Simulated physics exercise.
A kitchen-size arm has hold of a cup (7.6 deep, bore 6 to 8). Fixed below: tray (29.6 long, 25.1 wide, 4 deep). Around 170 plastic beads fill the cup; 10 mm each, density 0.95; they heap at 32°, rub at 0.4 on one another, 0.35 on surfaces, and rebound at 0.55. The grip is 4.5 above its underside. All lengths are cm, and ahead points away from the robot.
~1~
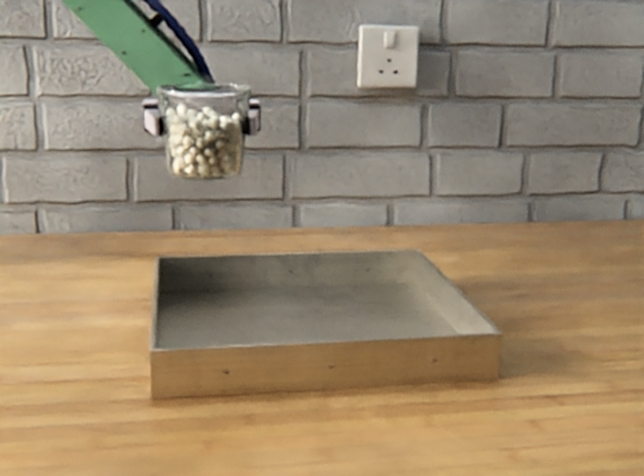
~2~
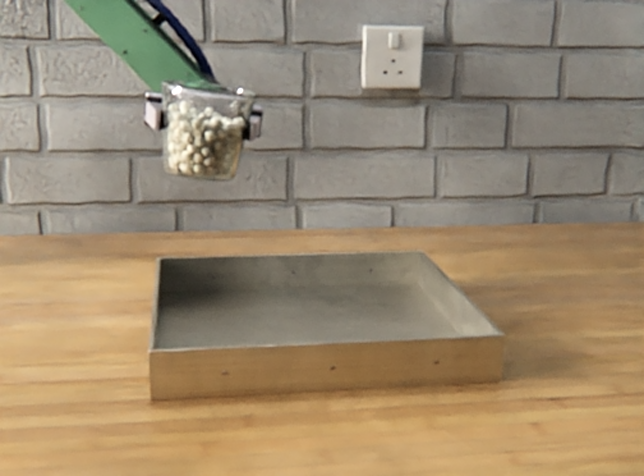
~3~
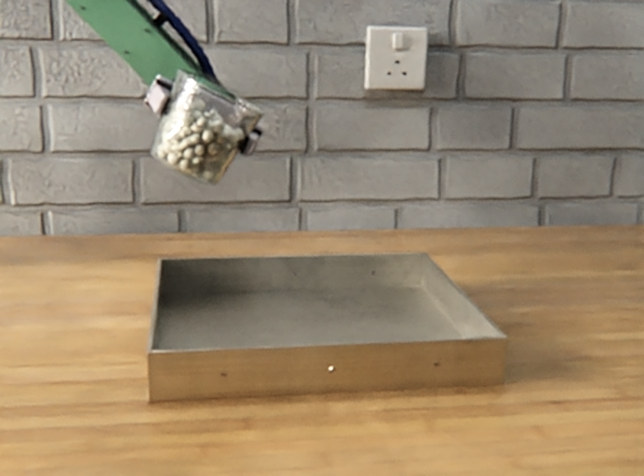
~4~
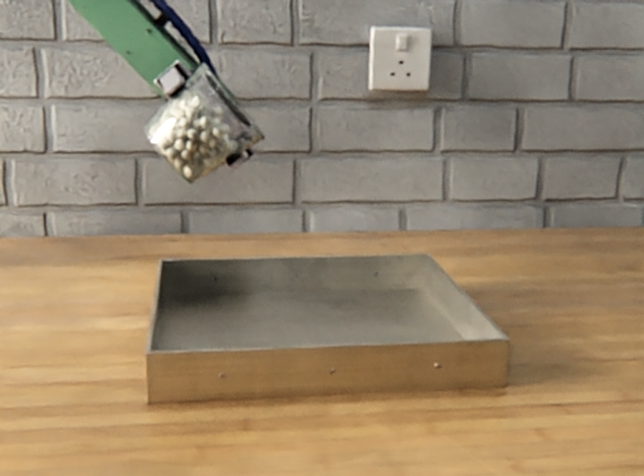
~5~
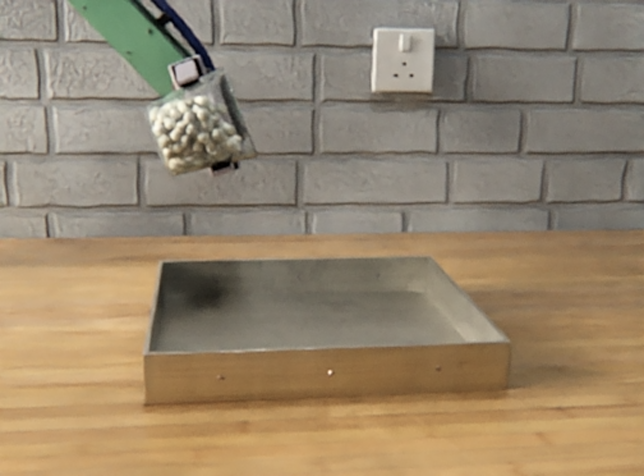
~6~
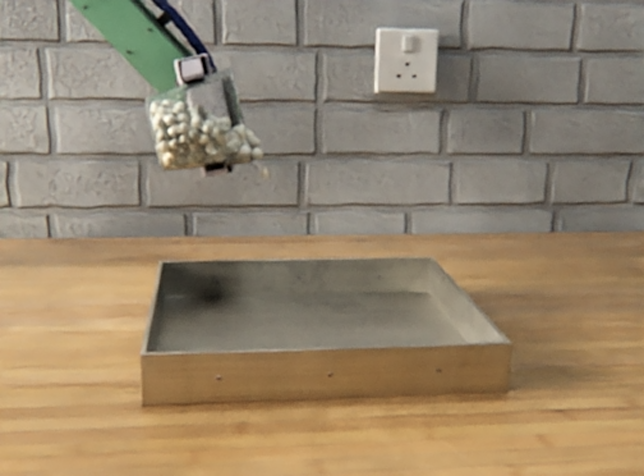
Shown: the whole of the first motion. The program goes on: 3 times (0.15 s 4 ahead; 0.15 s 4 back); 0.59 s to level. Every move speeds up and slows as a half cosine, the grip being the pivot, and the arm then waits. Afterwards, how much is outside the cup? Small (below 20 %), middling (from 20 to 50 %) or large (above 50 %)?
A large share, above 50 %, ends outside the cup.
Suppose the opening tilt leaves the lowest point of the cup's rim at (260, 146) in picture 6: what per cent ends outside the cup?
About 30 per cent.
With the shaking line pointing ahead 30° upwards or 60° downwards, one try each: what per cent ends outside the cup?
About 85 and 30 per cent.
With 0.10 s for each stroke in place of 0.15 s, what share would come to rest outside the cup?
In that case some 90 per cent.
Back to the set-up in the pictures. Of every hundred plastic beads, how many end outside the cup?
Roughly 80 per cent.
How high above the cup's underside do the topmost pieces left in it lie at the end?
Some 3.0 cm.
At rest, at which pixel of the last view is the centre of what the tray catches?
At about (327, 332).
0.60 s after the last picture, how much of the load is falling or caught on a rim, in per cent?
About 20 per cent.
Then, 0.60 s on, tilted 77° forward, highest piece 20 above the table; 80 in the tray, 56 in the cup, 34 in flight or on a rim.
Then, 1.19 s on, tilted 39° forward, highest piece 21 above the table; 138 in the tray, 32 in the cup.
Then, 1.69 s on, level, highest piece 20 above the table; 138 in the tray, 32 in the cup.
Then, 2.74 s on, level, highest piece 20 above the table; 138 in the tray, 32 in the cup.
In the end, 138 in the tray, 32 in the cup. That is 81 % outside the cup.
